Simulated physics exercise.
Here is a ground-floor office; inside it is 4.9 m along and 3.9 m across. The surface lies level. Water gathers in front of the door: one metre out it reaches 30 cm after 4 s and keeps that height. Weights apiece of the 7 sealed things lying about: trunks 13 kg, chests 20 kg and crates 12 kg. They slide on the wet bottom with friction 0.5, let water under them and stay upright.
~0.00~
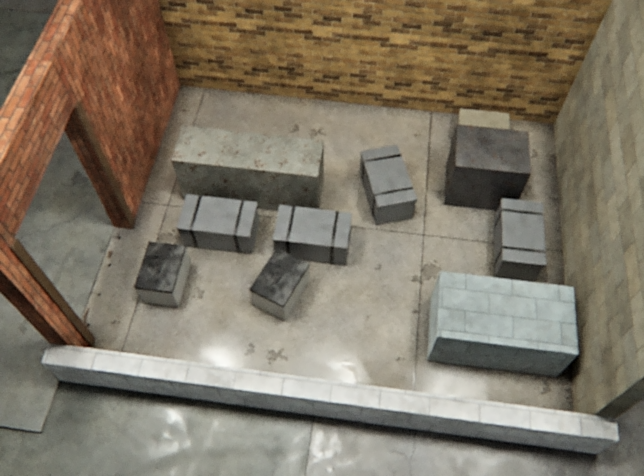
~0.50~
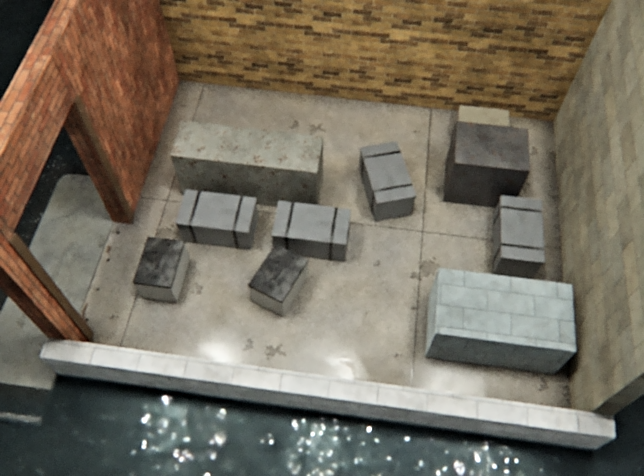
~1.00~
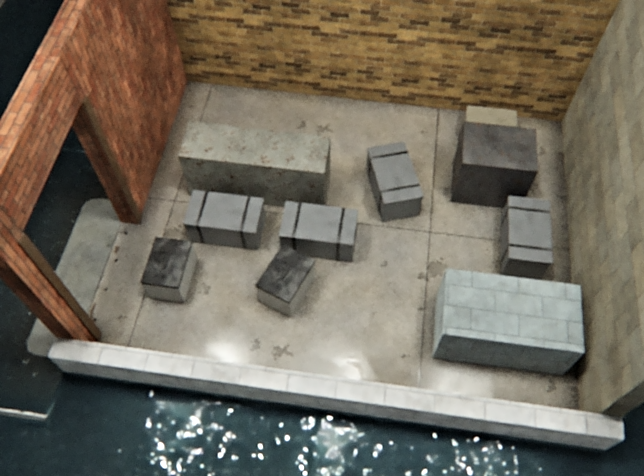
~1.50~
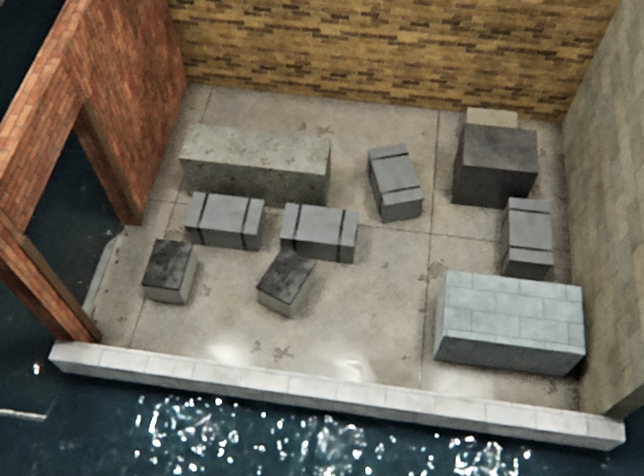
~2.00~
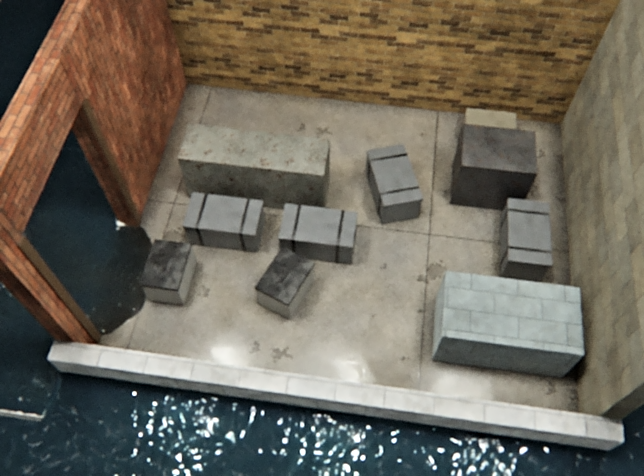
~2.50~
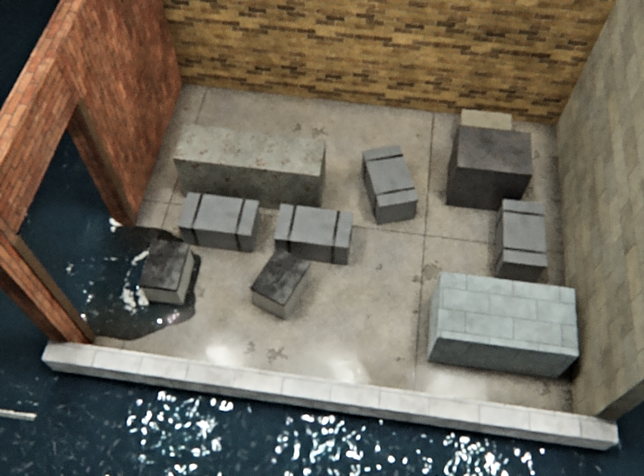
At the start, grey boxes and blocks stand on a dry floor inside a room with brick walls and an open doorway at left. Dark water then surrounds the room outside, covering the paving beyond the doorway. Finally it enters through the doorway and spreads around the nearest box, while the boxes barely move.
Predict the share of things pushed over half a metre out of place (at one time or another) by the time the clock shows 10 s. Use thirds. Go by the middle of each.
That comes to two thirds or more.
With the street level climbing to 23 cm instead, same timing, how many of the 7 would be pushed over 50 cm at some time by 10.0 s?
In that case 6 of them.
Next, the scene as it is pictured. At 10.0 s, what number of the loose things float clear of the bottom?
At that moment 7.
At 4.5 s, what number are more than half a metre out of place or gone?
I count 1.
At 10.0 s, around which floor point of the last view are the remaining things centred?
Around (409, 182).
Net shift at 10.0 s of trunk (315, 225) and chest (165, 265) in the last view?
In that order: 150 cm, 250 cm.
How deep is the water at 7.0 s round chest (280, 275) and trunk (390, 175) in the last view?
Roughly 15 and 4 cm.
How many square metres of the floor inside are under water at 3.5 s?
Roughly 3.5 m2.
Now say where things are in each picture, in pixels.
In the first picture, a chest at (160, 266), on the bottom; a trunk at (313, 226), on the bottom; 0.0 m2 under water; 0 of 7 have shifted.
In the second picture, a chest at (159, 261) rests on the ground; a trunk at (312, 222), on the bottom; 0.0 m2 under water; 0 of 7 have shifted.
In the third picture, a chest at (166, 261), on the bottom; a trunk at (319, 222) rests on the ground; water covers 0.0 m2; 0 of 7 have shifted.
In the fourth picture, a chest at (167, 263) rests on the ground; a trunk at (320, 224), on the bottom; 0.0 m2 under water; 0 of 7 have shifted.
In the fifth picture, a chest at (166, 264) rests on the ground; a trunk at (318, 225) rests on the ground; water covers 0.3 m2; 0 of 7 have shifted.
In the sixth picture, a chest at (164, 264), on the bottom, 3 cm from its start; a trunk at (314, 225) rests on the ground; 0.7 m2 under water; 0 of 7 have shifted.
After 3.5 s 1 of 7 are over 50 cm from their spots; 0 afloat.
After 4.5 s 1 of 7 are over 50 cm from their spots; 1 afloat.
After 7.0 s 5 of 7 are over 50 cm from their spots; 5 afloat.
After 10.0 s 6 of 7 are over 50 cm from their spots, and 6 have been at some point; 7 afloat.
